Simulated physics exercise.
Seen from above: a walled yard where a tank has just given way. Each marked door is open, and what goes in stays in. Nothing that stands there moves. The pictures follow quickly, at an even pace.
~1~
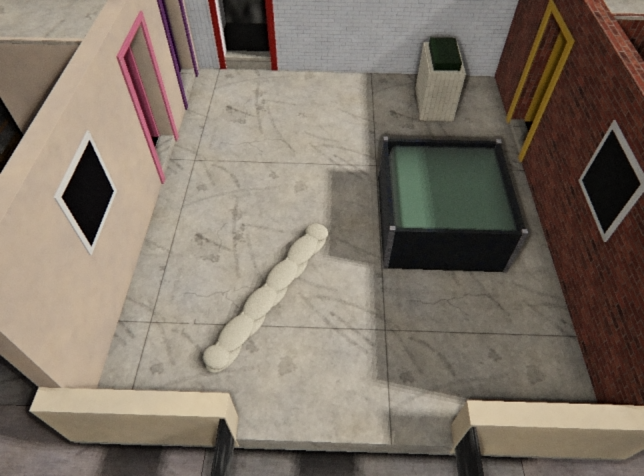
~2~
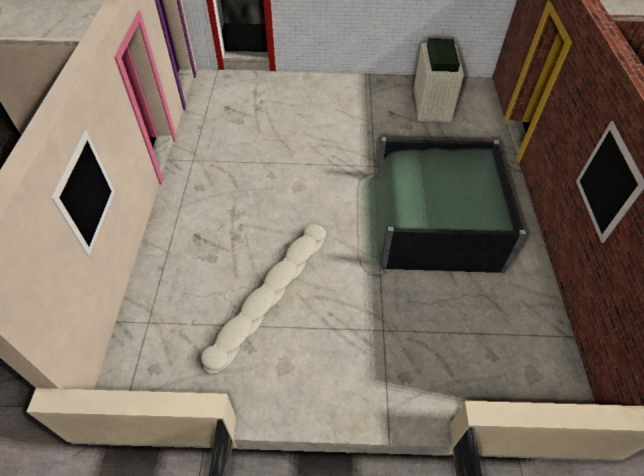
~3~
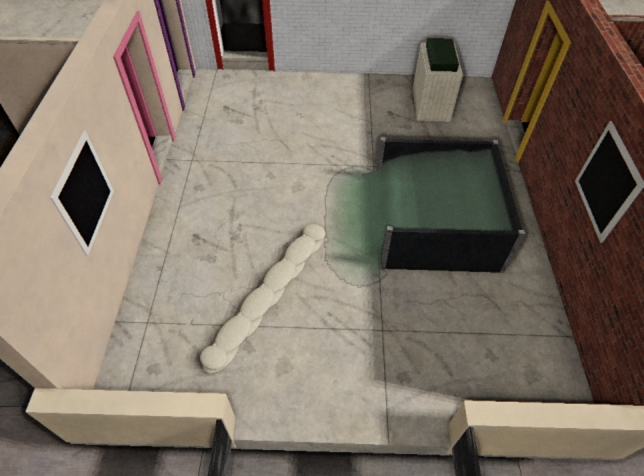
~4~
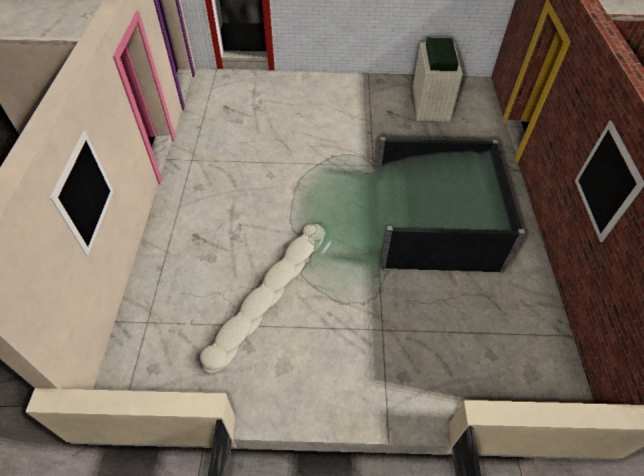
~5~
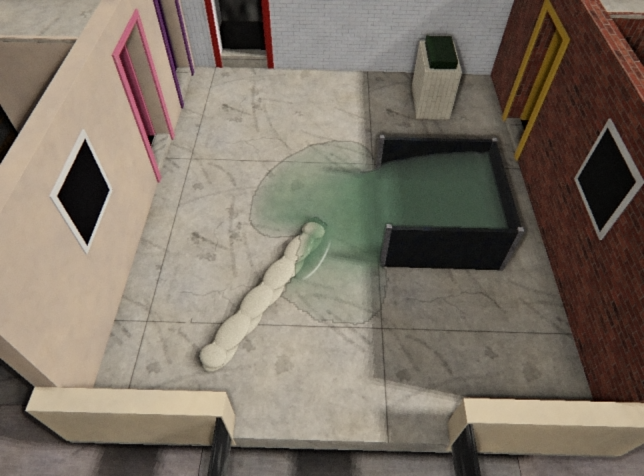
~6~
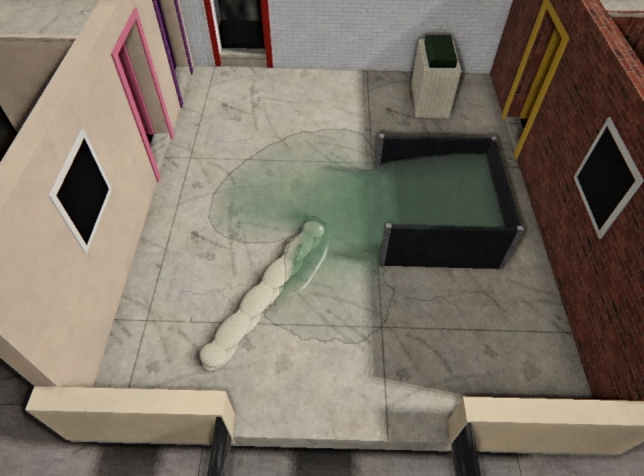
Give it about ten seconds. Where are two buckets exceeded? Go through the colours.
In the end: The pink door floods; the red door holds within the limit; the yellow door holds within the limit; the purple door holds within the limit.
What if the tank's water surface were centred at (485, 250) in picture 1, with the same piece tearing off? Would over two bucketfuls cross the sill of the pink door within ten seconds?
Then: Pink door holds.
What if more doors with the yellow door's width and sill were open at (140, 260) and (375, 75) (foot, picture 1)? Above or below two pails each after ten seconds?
One after the other: Is over, holds.
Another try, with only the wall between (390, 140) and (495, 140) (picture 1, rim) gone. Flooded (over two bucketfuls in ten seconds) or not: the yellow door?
My reading: The yellow door is over.
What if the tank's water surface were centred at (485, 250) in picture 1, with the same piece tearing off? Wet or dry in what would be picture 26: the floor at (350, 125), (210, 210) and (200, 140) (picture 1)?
In that order: Awash, flooded, awash.
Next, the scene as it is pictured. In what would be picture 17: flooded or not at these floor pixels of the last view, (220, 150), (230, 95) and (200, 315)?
One after the other: Covered, wet, wet.
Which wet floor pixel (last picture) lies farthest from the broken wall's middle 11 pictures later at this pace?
Around (194, 69).
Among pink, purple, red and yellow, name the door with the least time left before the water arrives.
It is the pink door.
A moment on, water covers 40 % of the floor; the pink door under two buckets in, the red door not reached, the yellow door not reached, the purple door not reached.
Next, water covers 50 % of the floor; the pink door over two buckets in, the red door not reached, the yellow door not reached, the purple door wet at the sill, nothing in.
Then, water covers 50 % of the floor; the pink door over two buckets in, the red door wet at the sill, nothing in, the yellow door not reached, the purple door wet at the sill, nothing in.
Later, water covers 70 % of the floor; the pink door over two buckets in, the red door wet at the sill, nothing in, the yellow door not reached, the purple door wet at the sill, nothing in.
In the end, water covers 90 % of the floor; the pink door over two buckets in, the red door wet at the sill, nothing in, the yellow door wet at the sill, nothing in, the purple door wet at the sill, nothing in.
